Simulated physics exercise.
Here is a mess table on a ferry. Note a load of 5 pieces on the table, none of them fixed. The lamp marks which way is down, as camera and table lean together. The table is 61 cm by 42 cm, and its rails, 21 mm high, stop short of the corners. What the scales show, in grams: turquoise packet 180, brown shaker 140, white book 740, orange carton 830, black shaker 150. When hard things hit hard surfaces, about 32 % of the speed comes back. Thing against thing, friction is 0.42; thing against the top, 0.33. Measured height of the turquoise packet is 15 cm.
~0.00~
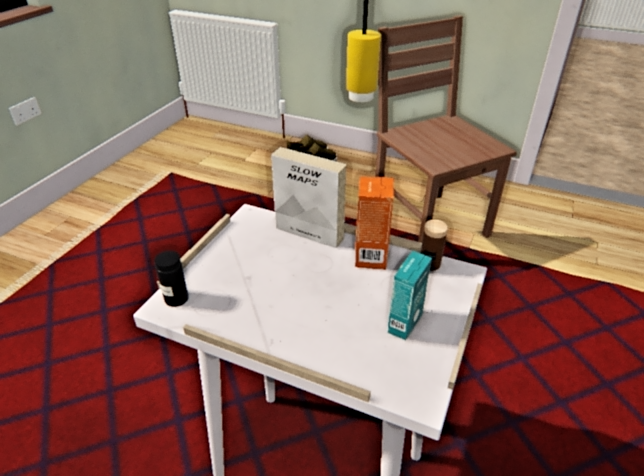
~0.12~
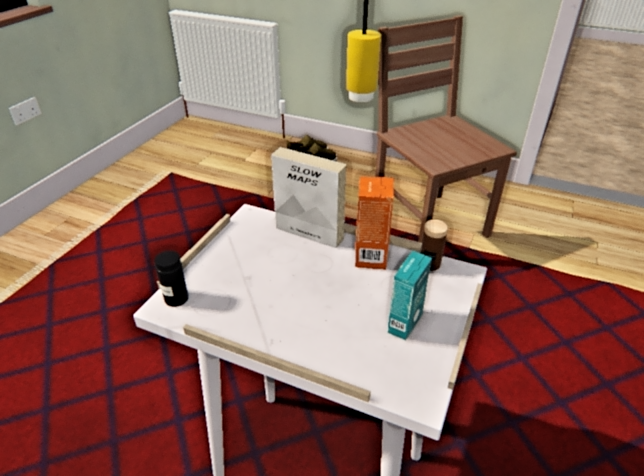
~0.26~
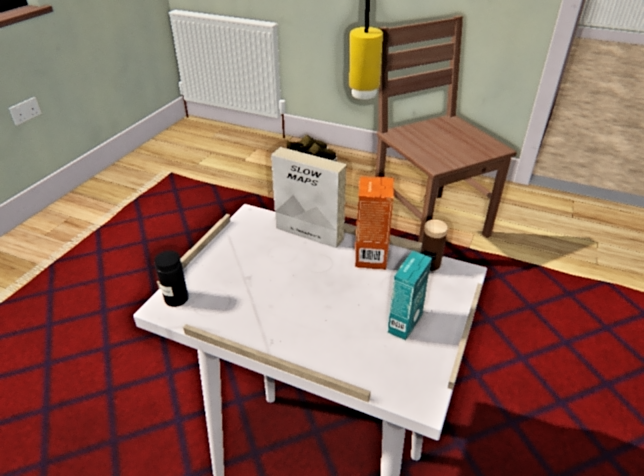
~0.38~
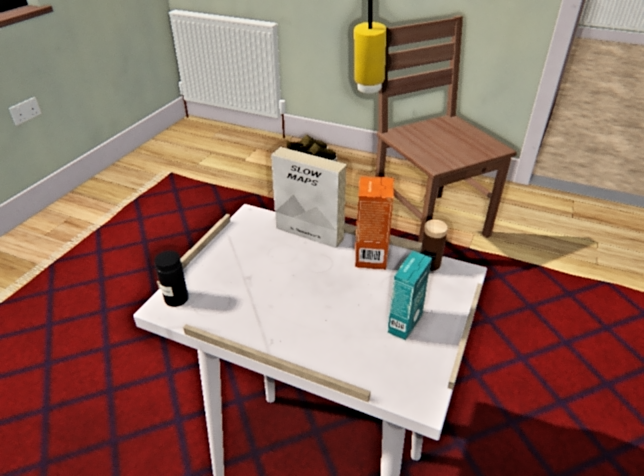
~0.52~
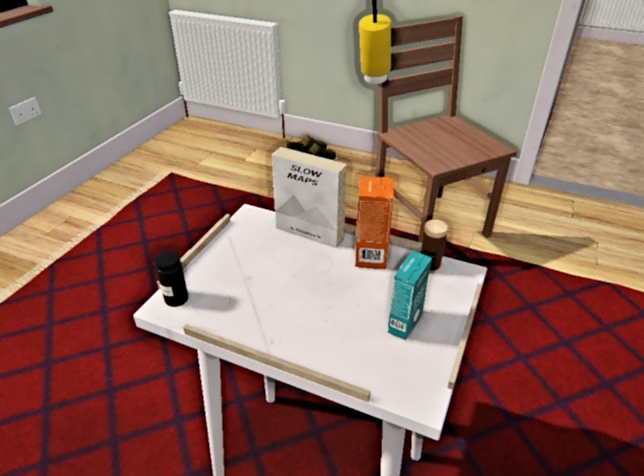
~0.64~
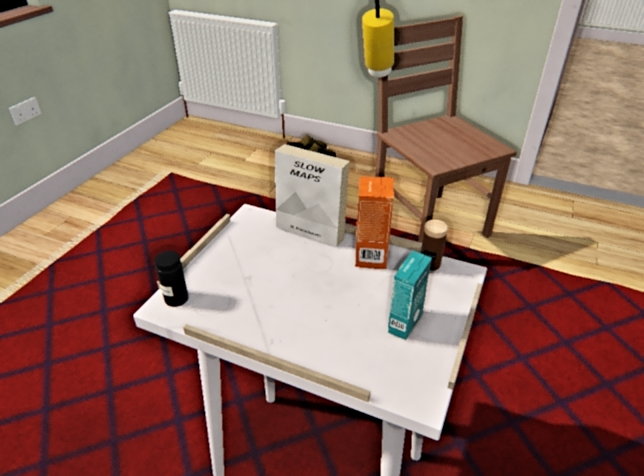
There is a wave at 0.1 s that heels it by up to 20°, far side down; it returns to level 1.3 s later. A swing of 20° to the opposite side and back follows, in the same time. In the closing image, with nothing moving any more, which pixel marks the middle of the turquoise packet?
The middle of the turquoise packet is at roughly (409, 297) in the final view.
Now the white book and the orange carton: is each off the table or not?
Result: White book goes out of bounds, orange carton remains in bounds.
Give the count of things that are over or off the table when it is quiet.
The count is 1.
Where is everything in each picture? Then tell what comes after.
In the first picture, boat level; turquoise packet (409, 297); brown shaker (433, 246).
In the second picture, boat level; orange carton (374, 224); black shaker (172, 279).
In the third picture, heel 3°, far side down; brown shaker (433, 246); white book (309, 199).
In the fourth picture, heel 8°, far side down; orange carton (374, 224); black shaker (172, 279).
In the fifth picture, heel 14°, far side down; brown shaker (433, 245); white book (309, 198).
In the sixth picture, heel 19°, far side down; turquoise packet (409, 297); orange carton (374, 224).
After 0.94 s, heel 16°, far side down; white book now off the table.
After 1.14 s, heel 7°, far side down; orange carton slid 2 cm.
After 1.54 s, heel 2°, near side down; orange carton slid 2 cm.
At rest (3.2 s), off the table, white book; the other 4 in place, give or take 5 cm. Seen from the same camera at the end, turquoise packet near (409, 297).
